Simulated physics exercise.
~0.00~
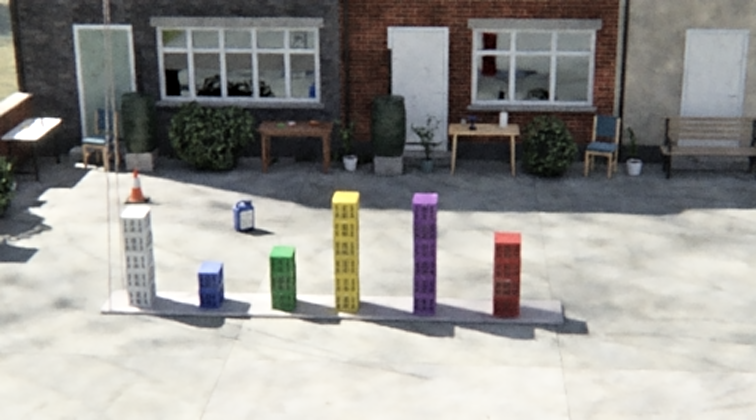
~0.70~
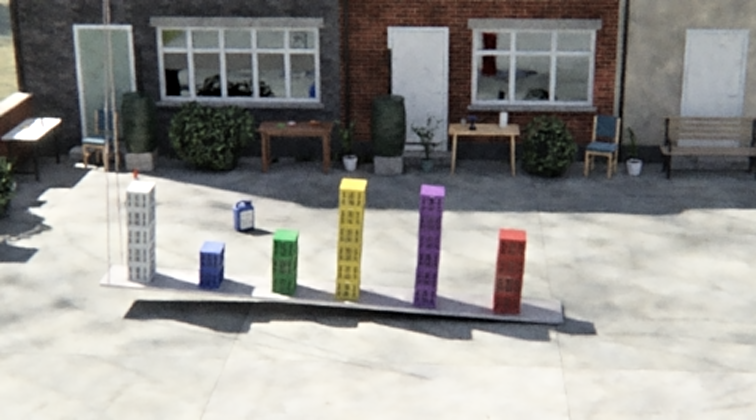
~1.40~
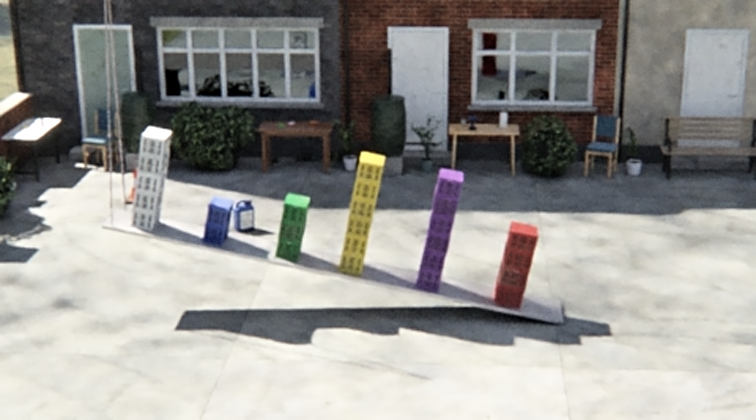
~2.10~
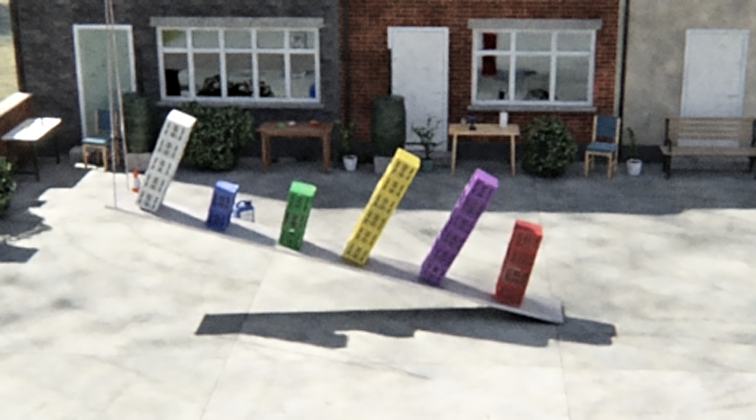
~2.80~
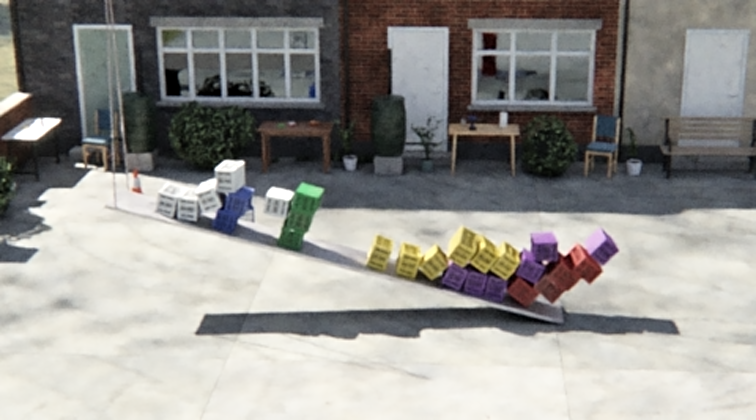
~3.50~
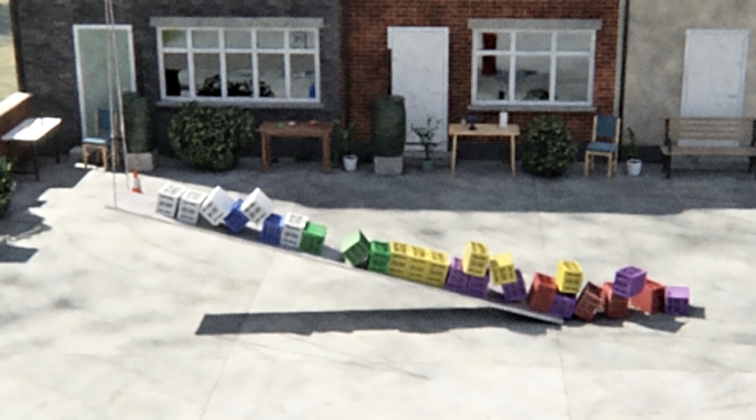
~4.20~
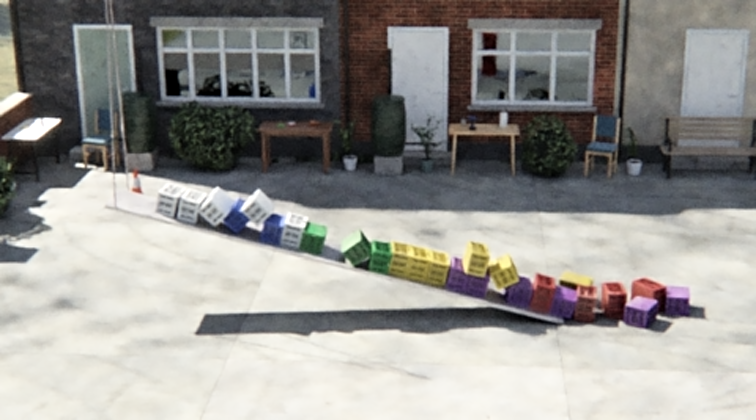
We see six coloured stacks of crates standing on a long deck in a paved yard as its left end rises; the tall stacks lean right and topple first, then the rest collapse, leaving crates strewn down the slope and onto the ground at the right.
